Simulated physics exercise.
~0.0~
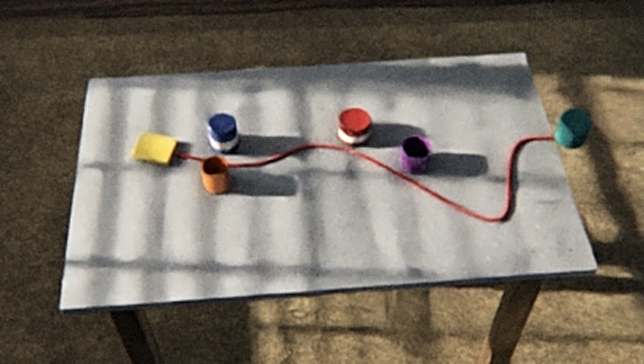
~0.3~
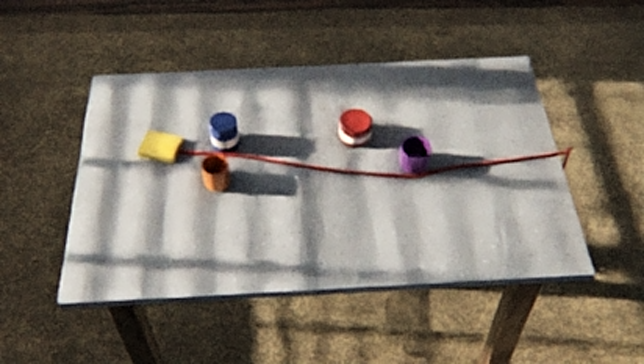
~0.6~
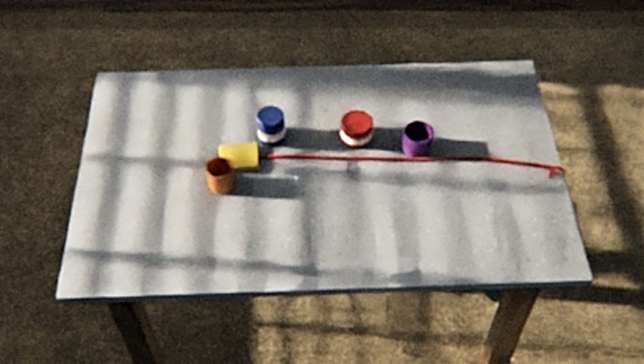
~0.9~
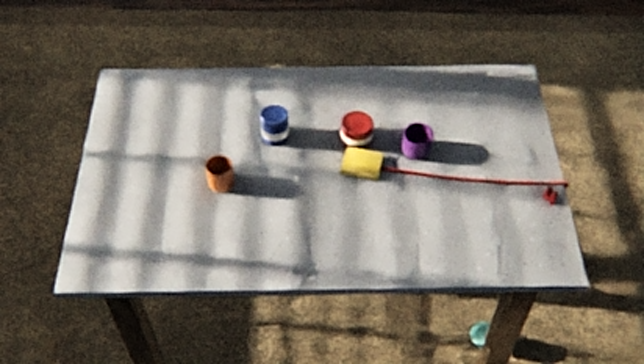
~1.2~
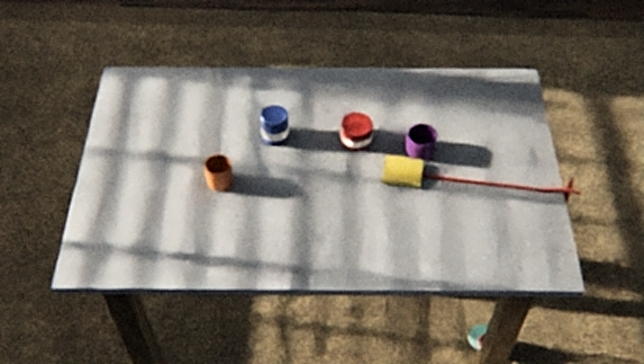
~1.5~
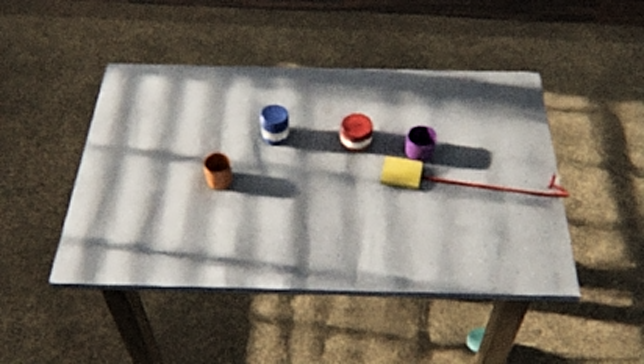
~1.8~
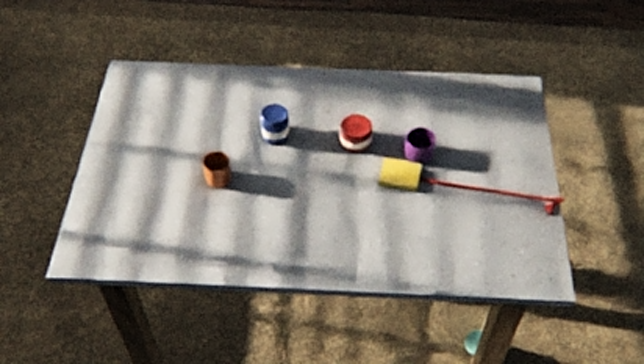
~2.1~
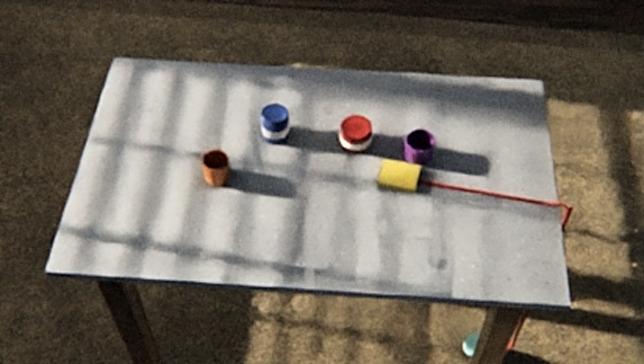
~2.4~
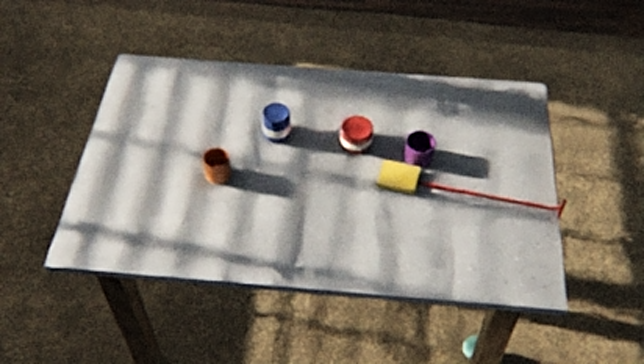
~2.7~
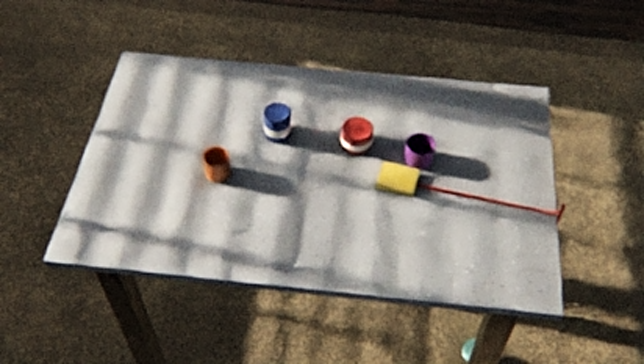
Teal speaker falling off a table's right edge, its red cable dragging a yellow phone rightward past small pots until it stops.
